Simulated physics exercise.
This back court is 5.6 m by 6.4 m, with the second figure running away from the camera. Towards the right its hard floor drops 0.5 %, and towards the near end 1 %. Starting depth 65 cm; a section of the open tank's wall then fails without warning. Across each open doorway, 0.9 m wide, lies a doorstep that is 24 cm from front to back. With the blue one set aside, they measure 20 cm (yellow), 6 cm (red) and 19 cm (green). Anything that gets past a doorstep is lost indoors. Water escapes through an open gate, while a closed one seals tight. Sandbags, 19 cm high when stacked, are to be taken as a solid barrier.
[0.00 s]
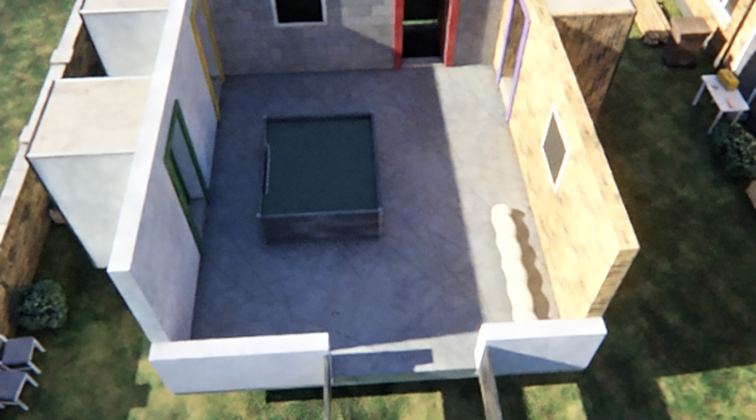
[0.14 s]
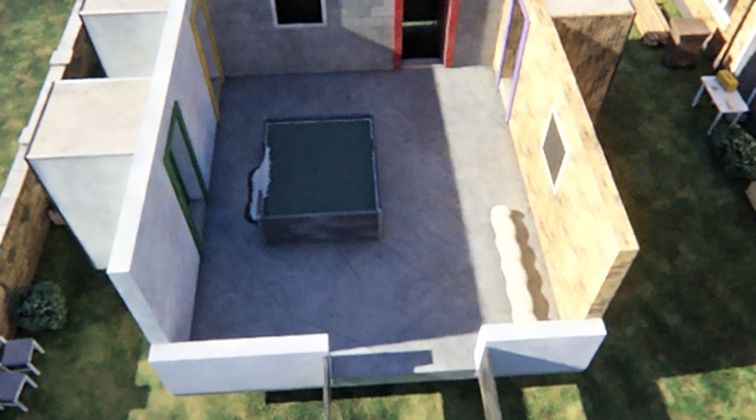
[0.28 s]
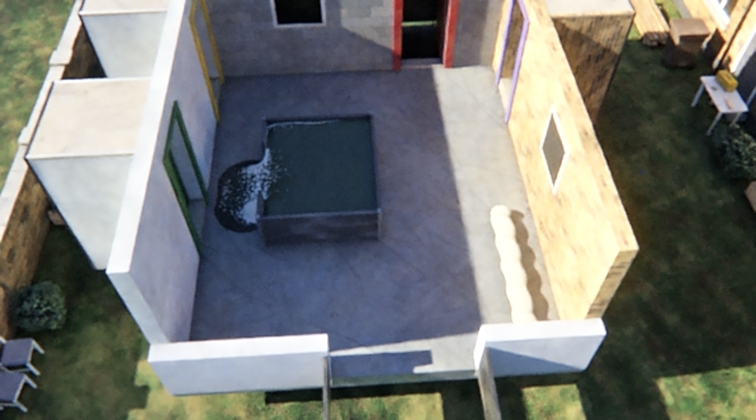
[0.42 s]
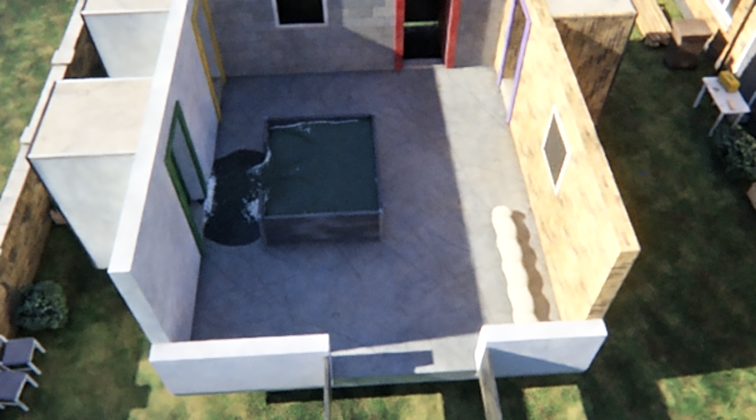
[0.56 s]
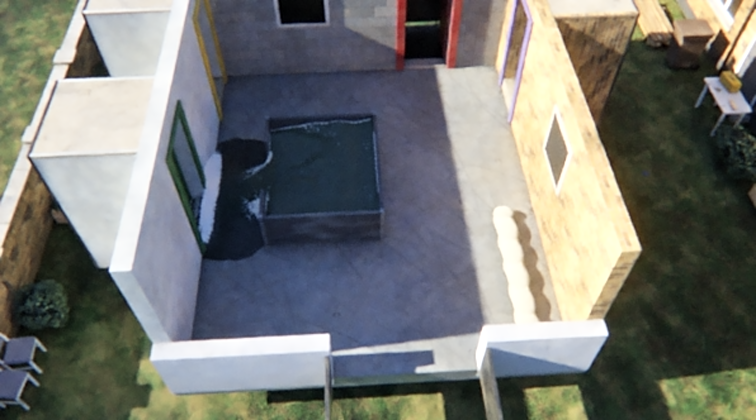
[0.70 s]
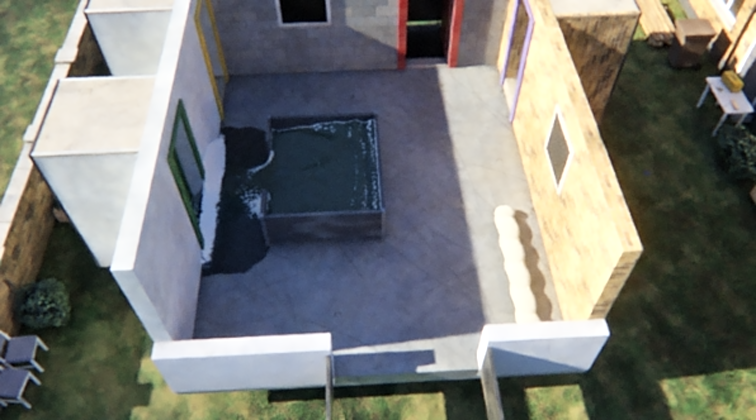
In a roofless walled court with a concrete floor, seen from above, a square tank of dark water sits still. Water then pours out through its left side, spreads across the floor in a dark, foamy-edged pool, and reaches the left wall beside the green-framed doorway, widening along it.
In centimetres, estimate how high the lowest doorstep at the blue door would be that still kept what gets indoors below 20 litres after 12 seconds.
It comes to roughly 8.5 cm.
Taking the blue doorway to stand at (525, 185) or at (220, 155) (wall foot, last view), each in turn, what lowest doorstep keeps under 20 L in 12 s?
First place around 6.5 cm, second around 24 cm.
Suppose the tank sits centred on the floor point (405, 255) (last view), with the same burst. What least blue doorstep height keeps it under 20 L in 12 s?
New minimum height: Approx. 7.5 cm.
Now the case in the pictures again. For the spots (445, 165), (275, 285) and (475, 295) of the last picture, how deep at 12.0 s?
I'd read roughly 6, 2 and 7 cm there.
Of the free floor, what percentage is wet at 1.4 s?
I'd say near 20 percent is wet.
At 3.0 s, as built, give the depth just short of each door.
Green door 24 cm, red door 2 cm, yellow door 12 cm, blue door 0 cm.
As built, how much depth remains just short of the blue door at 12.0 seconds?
Depth: Near 7.5 cm.
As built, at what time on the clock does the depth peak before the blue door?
The depth peaks at about 4.5 seconds.
After 1.4 s water covers 20 % of the floor, deepest (46 cm) near (223, 193); it has not reached the blue door.
After 3.0 s water covers 40 % of the floor, deepest (28 cm) near (223, 193); it has not reached the blue door.
After 12.0 s water covers 95 % of the floor, deepest (14 cm) near (571, 348); 8 cm at the blue door, 0 litres in over its 22 cm doorstep.
At the blue door as built, the water arrived by 4.0 s and peaked near 13 cm at 4.4 s.
With a doorstep of 6.5 cm, 52 litres would have come in within the 12 s; with 10.5 cm, 5 litres. So under 20 litres takes about 8.5 cm.
